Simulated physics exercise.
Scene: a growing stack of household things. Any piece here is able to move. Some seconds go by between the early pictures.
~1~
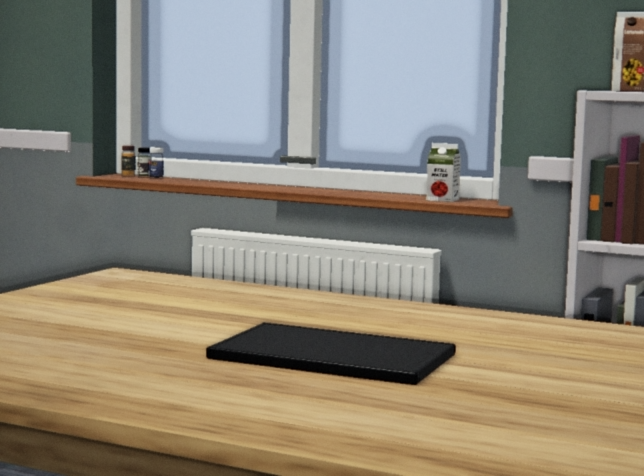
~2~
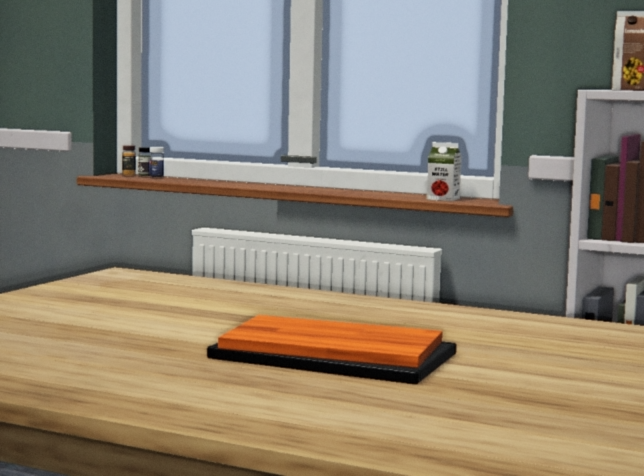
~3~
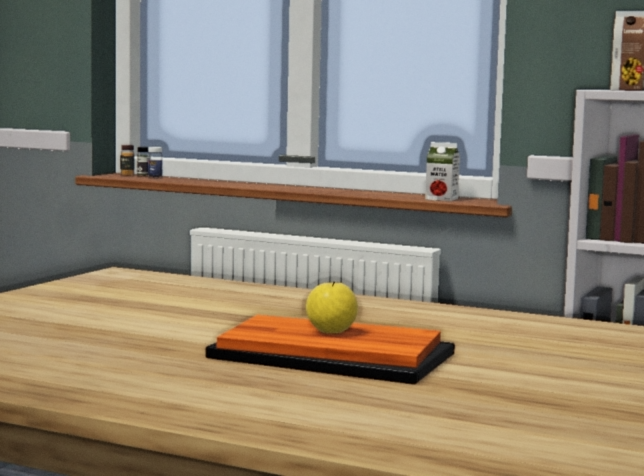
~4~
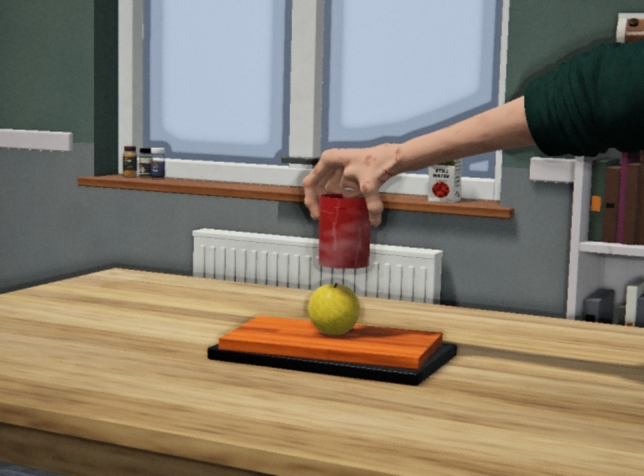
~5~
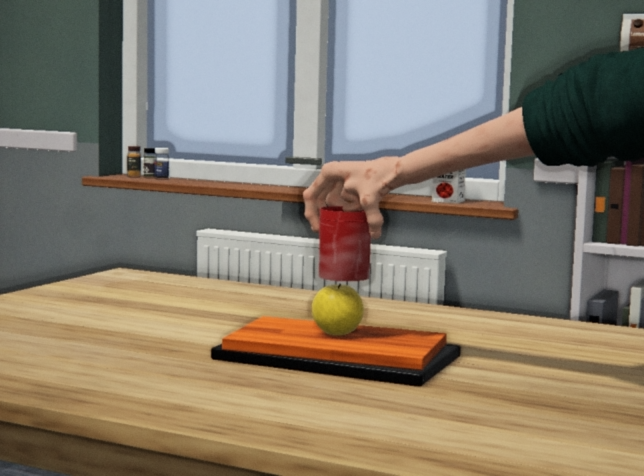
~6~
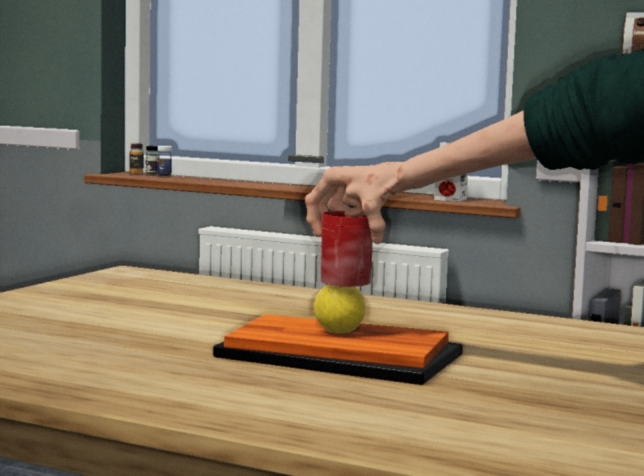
Orange board and yellow apple appearing in turn on a black slab, then a hand lowering a red cup onto the apple.
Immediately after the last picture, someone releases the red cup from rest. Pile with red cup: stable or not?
Unsteady.
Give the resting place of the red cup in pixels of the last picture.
It ends up close to (427, 319).
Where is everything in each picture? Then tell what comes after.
The last thing is not in view yet, in the first picture.
The last thing is not in view yet, in the second picture.
The last thing is not in view yet; yellow apple (332, 308), in the third picture.
On its way; red cup (345, 230); orange board (333, 341), in the fourth picture.
On its way; red cup (345, 243), in the fifth picture.
In place under the hand; red cup (347, 248); yellow apple (340, 308), in the sixth picture.
Then, 0.50 s after the last picture, red cup now fallen.
Then, 0.60 s after the last picture, things are still on the move.
At rest, fallen, red cup; the other 3 in place. Seen from the same camera at the end, red cup near (427, 320). The pile gives way.
